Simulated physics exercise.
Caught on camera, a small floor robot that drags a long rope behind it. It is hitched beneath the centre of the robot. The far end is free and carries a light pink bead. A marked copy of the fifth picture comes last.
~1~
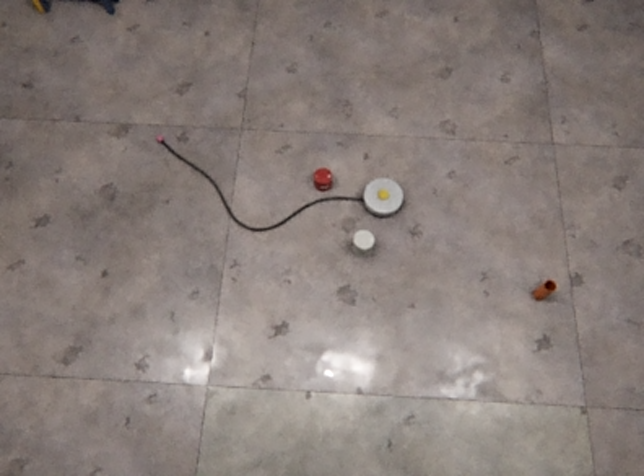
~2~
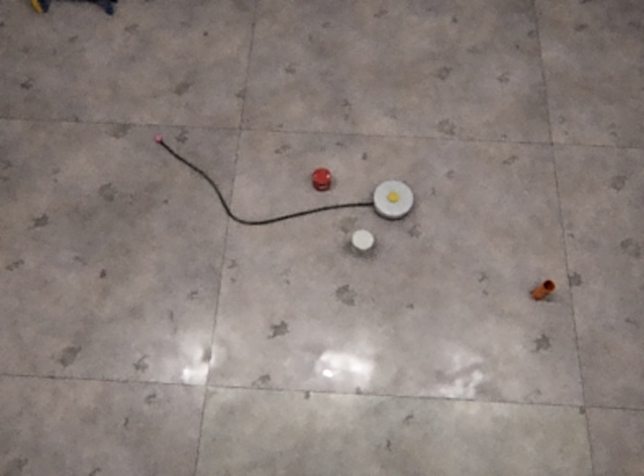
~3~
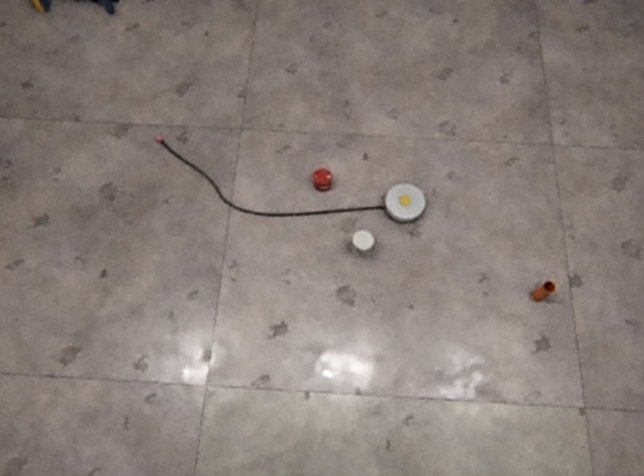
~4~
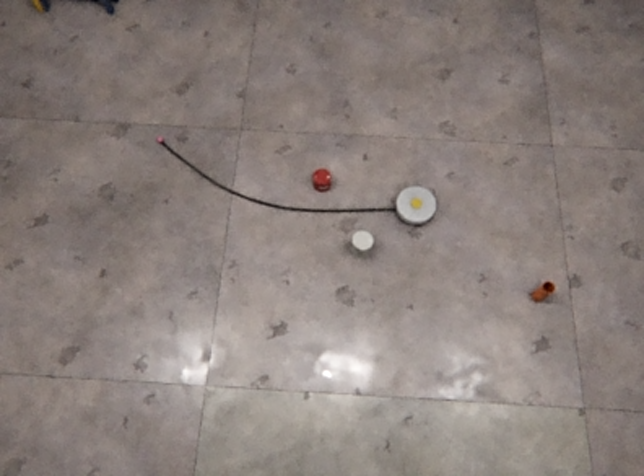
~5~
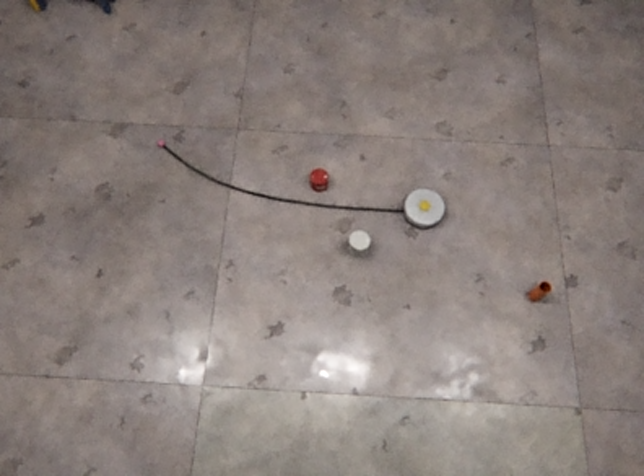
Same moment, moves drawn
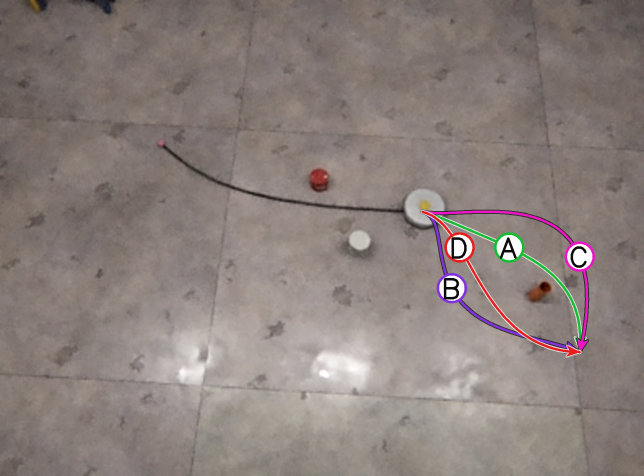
A small round robot glides slowly right between objects, drawing its curvy dark rope straighter.
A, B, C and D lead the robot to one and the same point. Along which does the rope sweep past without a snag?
D is the clean one.
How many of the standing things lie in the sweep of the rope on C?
It sweeps two.
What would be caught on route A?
It meets the orange post.
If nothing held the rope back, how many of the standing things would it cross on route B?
It sweeps one.
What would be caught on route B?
It meets the white keg.
On the copy, A from (423, 212) via (523, 254) to (580, 350); B from (423, 212) via (464, 305) to (578, 351); C from (423, 212) via (555, 226) to (580, 352); D from (423, 212) via (487, 295) to (580, 352).
On D. First, robot (474, 266), middle of the rope (336, 207), free end (204, 168).
Then, robot (526, 332), middle of the rope (390, 247), free end (264, 186).
Finally, robot (583, 350), middle of the rope (433, 277), free end (309, 205); nothing has been touched.
By contrast, A meets the orange post; B meets the white keg; C meets the red pot and orange post.
